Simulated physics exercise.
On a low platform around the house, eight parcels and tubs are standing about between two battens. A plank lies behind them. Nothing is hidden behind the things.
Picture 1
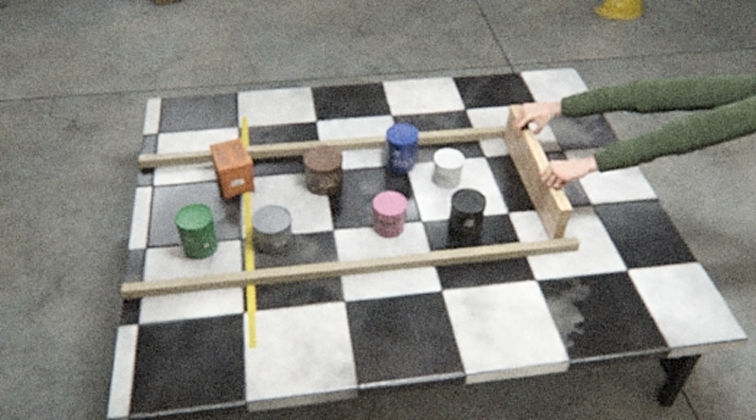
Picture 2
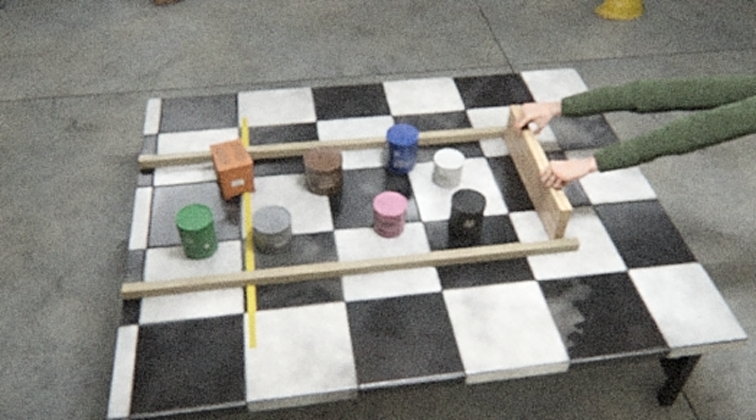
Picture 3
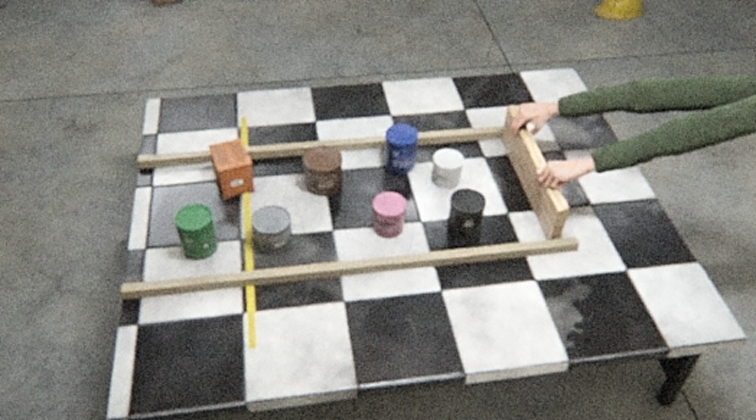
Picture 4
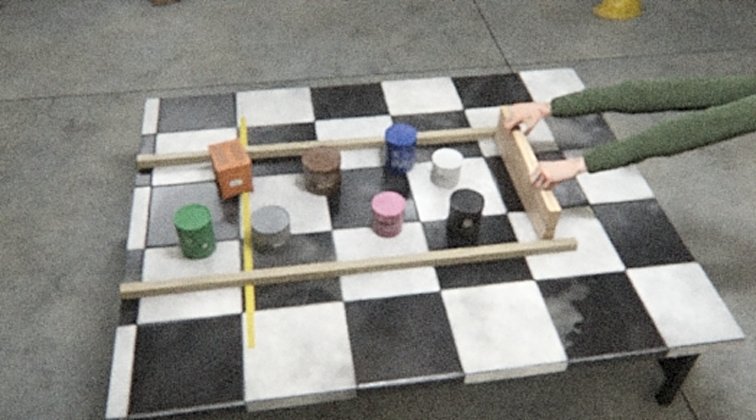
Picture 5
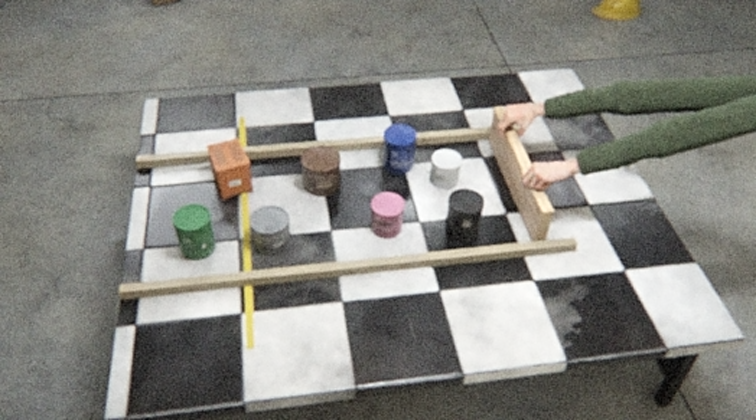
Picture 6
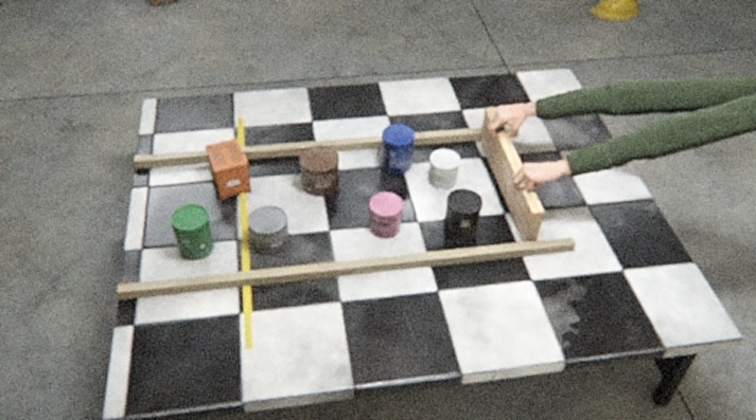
At first, two green-sleeved hands hold a wooden plank upright at the right end of two battens on a checkered table, with colored pails and an orange box standing between them. The hands then slide the plank a short way left toward the pails, which barely appear to move.
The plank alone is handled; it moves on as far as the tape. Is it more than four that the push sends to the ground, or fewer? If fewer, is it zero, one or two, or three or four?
Nothing is pushed off.
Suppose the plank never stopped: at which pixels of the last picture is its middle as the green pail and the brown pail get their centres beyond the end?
The green pail gives roughly (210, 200), the brown pail roughly (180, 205).
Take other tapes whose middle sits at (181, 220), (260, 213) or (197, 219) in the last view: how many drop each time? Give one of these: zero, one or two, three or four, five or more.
Taking them in turn, 1 or 2; none at all; 1 or 2.
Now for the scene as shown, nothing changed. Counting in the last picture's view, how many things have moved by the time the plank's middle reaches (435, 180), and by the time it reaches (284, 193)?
Tally: First 2; then 7.
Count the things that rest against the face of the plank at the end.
Contact count: 4.
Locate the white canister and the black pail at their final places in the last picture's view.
(227, 192) and (225, 242).
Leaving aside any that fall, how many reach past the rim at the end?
Tally: 0.
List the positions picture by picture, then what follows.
The first picture shows green pail (197, 232); orange tote (233, 168); grey pail (273, 230); plank (534, 171); tape (248, 214).
The second picture shows orange tote (233, 169); white canister (448, 170).
The third picture shows grey pail (272, 230); pink pail (389, 216).
The fourth picture shows green pail (196, 232); brown pail (323, 171).
The fifth picture shows orange tote (230, 169); plank (518, 172).
The sixth picture shows green pail (193, 233); orange tote (229, 169); grey pail (269, 230); plank (509, 173); tape (244, 214).
Soon after, none off yet; green pail at rest near (193, 233); orange tote at rest near (229, 169); grey pail at rest near (269, 230).
Then, none off yet; green pail at rest near (193, 233); orange tote moved a little near (211, 169); grey pail moved a little near (247, 229).
At rest, the number that fall off is zero.
